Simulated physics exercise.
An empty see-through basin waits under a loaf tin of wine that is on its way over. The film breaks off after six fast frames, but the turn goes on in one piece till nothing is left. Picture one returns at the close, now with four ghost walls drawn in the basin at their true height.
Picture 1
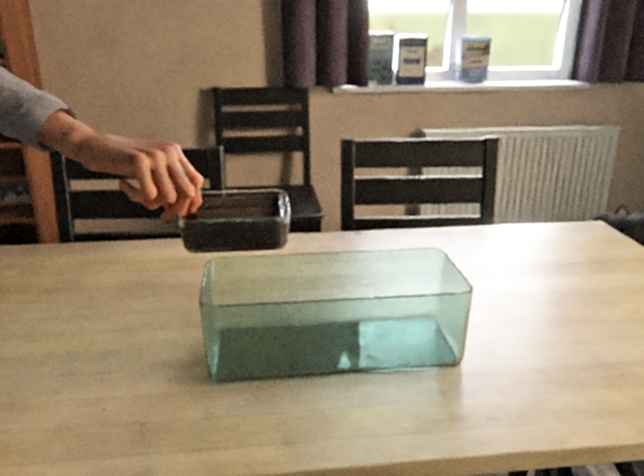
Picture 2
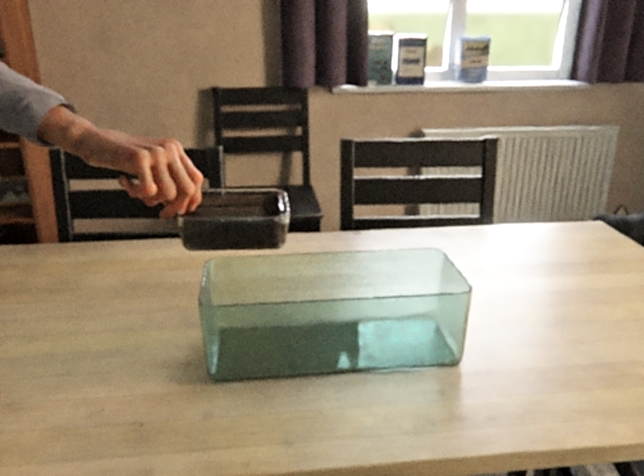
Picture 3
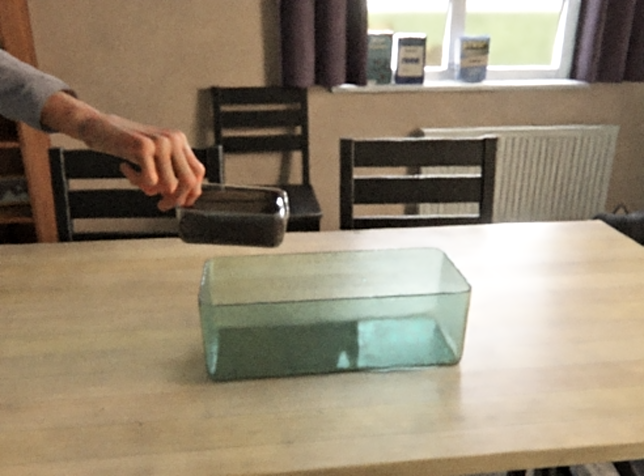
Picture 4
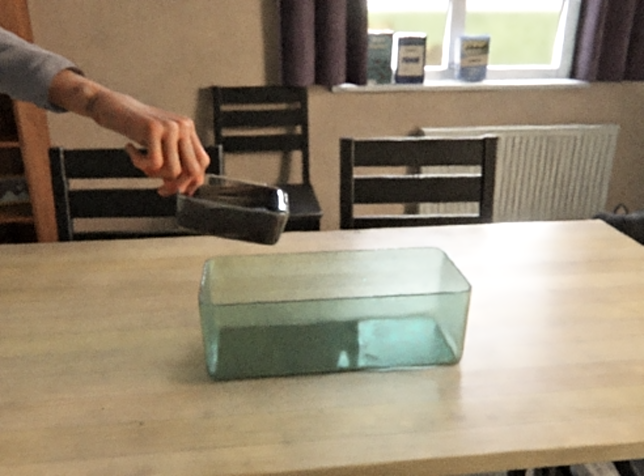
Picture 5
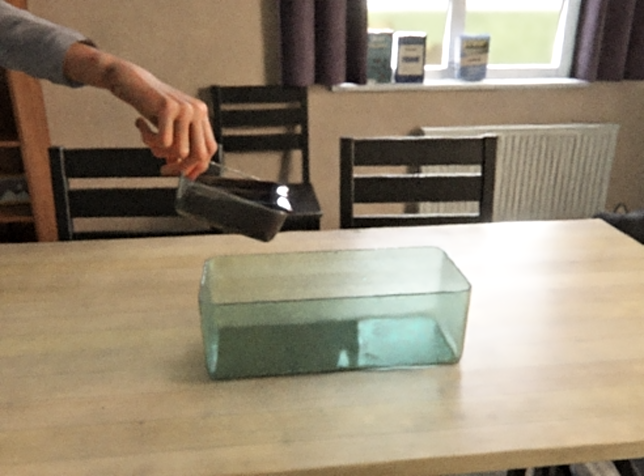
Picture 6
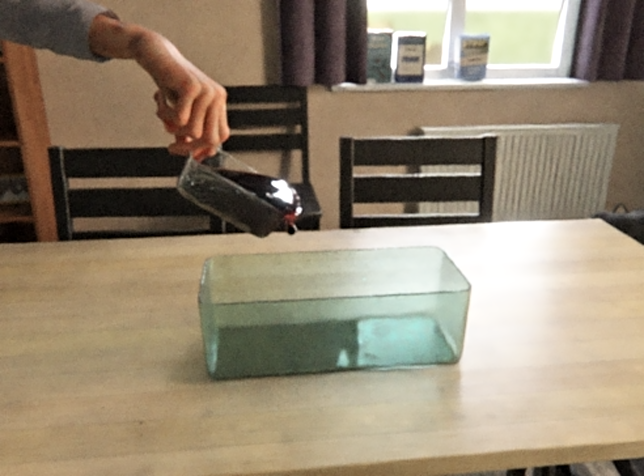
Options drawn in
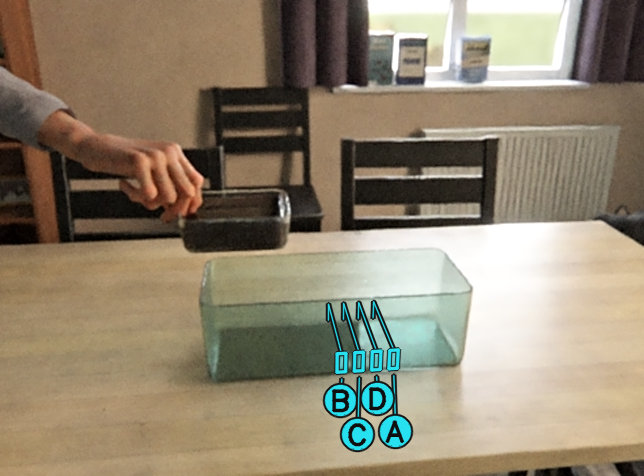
A hand holds a dark container above a clear basin, then tilts it to the right.
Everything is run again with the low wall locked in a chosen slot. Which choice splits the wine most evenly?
The best slot is D.
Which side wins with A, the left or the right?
More ends on the left.
In cyan, A at (393, 375); B at (341, 378); C at (359, 377); D at (376, 376).
Choosing A, about 75 % ends left of the wall and 22 % right of it; 3 % is lost outside.
Choosing B, about 21 % ends left of the wall and 76 % right of it; 3 % is lost outside.
Choosing C, about 28 % ends left of the wall and 69 % right of it; 3 % is lost outside.
Choosing D, about 44 % ends left of the wall and 53 % right of it; 3 % is lost outside.
